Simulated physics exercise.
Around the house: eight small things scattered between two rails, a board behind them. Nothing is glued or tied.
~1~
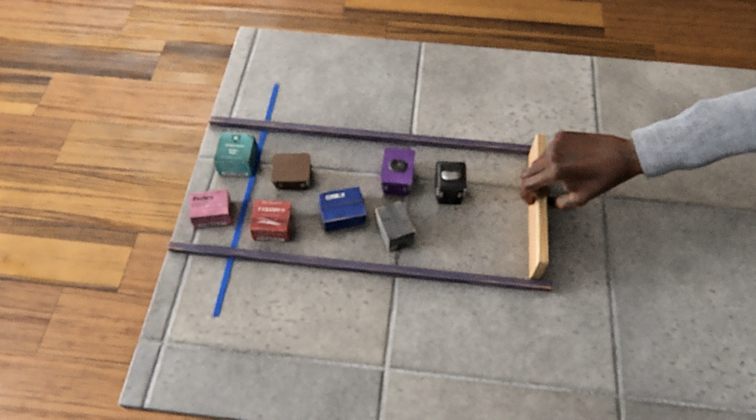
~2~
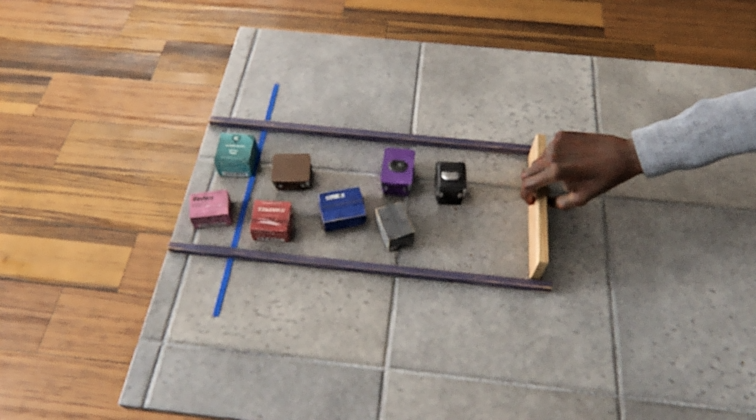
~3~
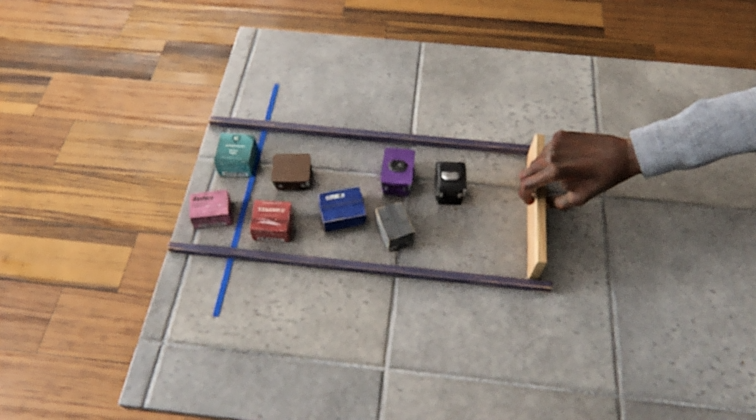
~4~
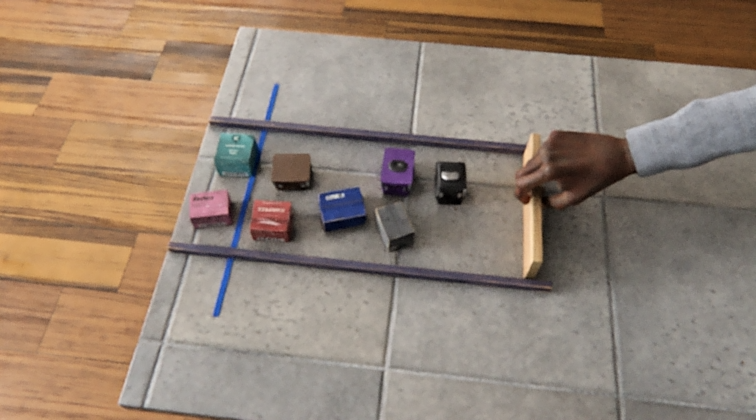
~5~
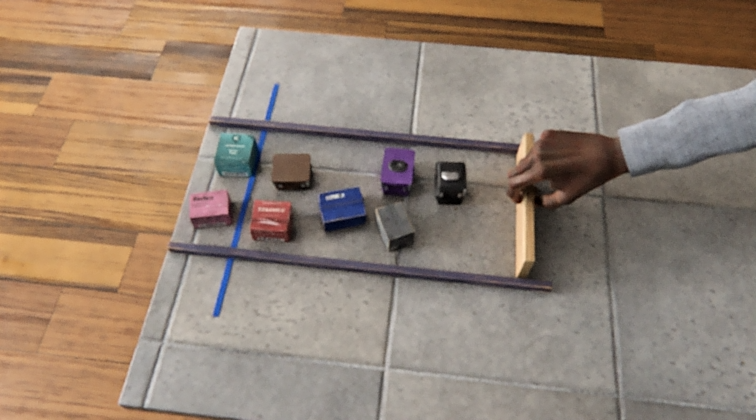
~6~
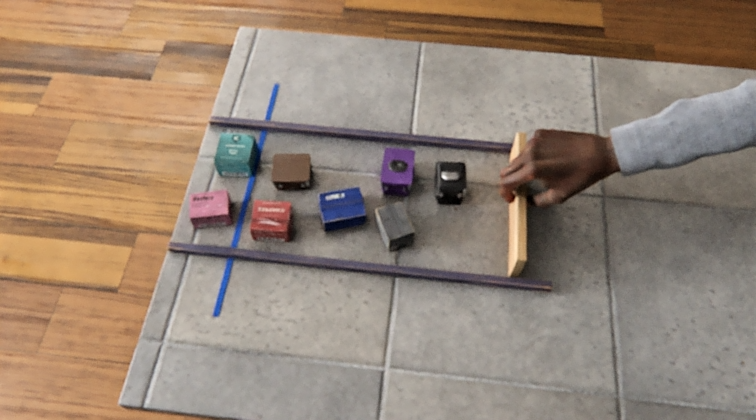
On a grey tiled surface above a wooden floor, eight small boxes and cases sit scattered between two dark rails, some near a strip of blue tape at left. A hand grips a wooden board at right, holding it nearly still, then slides it slightly left while the objects stay put.
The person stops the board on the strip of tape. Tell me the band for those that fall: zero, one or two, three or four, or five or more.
In the end the number that fall off is three or four.
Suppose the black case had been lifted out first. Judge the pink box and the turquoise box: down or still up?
The pink box drops off; the turquoise box drops off.
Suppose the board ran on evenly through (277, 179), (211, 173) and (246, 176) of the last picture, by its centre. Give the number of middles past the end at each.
Place by place, 1, 6 and 3.
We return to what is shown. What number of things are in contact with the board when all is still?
The number is 2.
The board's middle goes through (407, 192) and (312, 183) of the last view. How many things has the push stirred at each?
First 3, then 8.
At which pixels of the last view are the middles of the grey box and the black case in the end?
First (228, 207), then (239, 161).
Early on, none off yet; pink box at rest near (211, 209); turquoise box at rest near (237, 155); red box at rest near (272, 221).
Finally, the number that fall off is three or four; lost, brown case, turquoise box and pink box.
